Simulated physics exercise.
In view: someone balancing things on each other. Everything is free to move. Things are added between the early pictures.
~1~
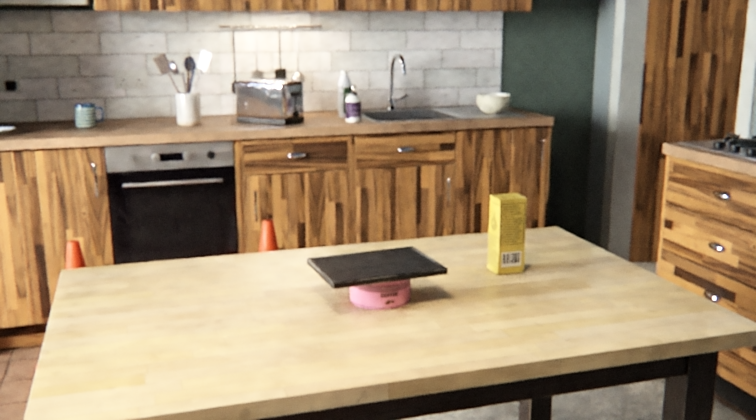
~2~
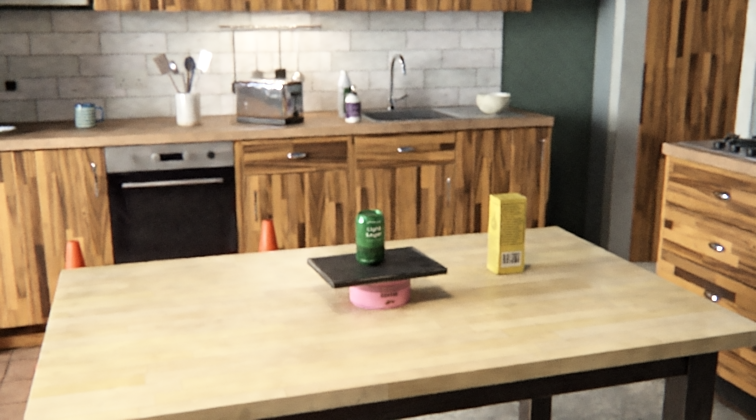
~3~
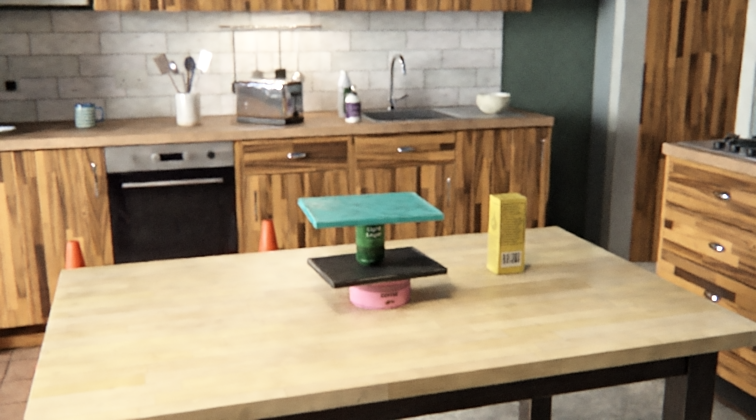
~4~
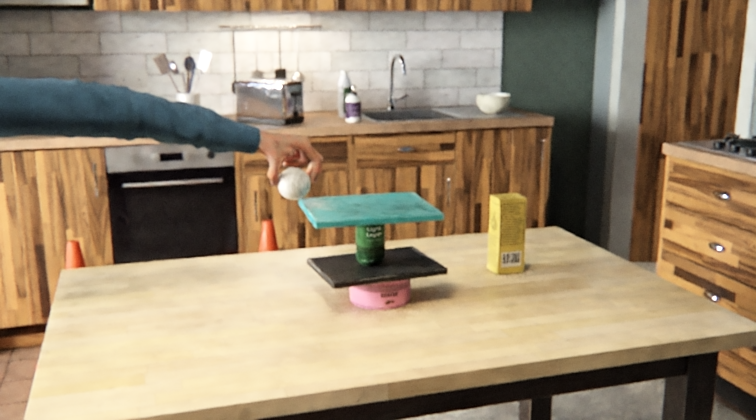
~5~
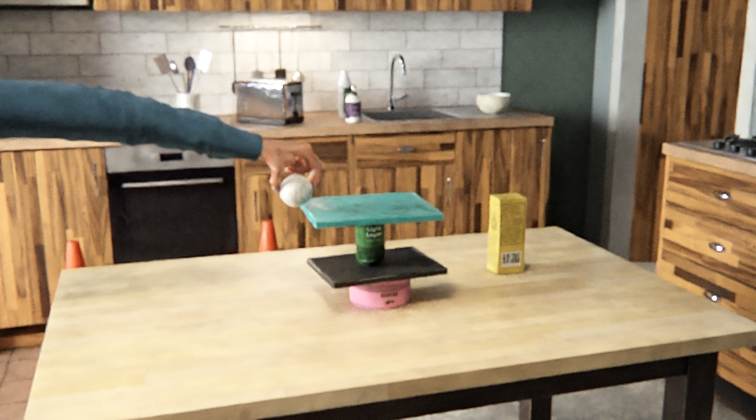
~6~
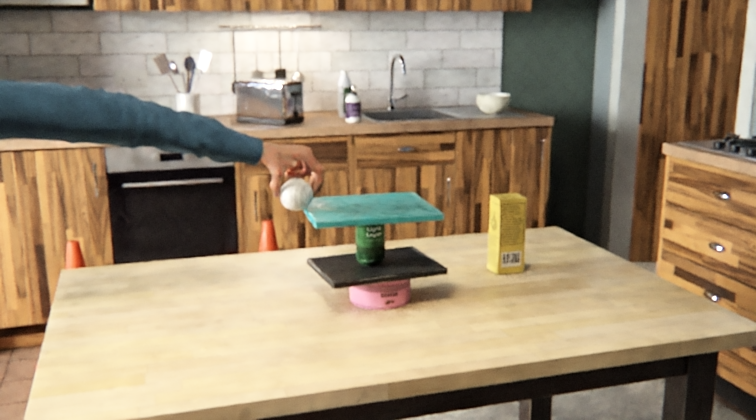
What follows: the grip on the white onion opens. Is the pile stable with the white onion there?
It gives way.
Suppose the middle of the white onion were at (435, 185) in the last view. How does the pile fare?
Then it comes apart.
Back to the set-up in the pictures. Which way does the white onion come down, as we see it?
It goes to the left.
Then, 0.30 s later than the last frame, white onion now fallen.
Then, 0.40 s later than the last frame, things are still on the move.
When it is over, fallen, white onion; the other 5 as before. End places, in pixels of the last picture, white onion near (262, 295). The pile loses its balance.
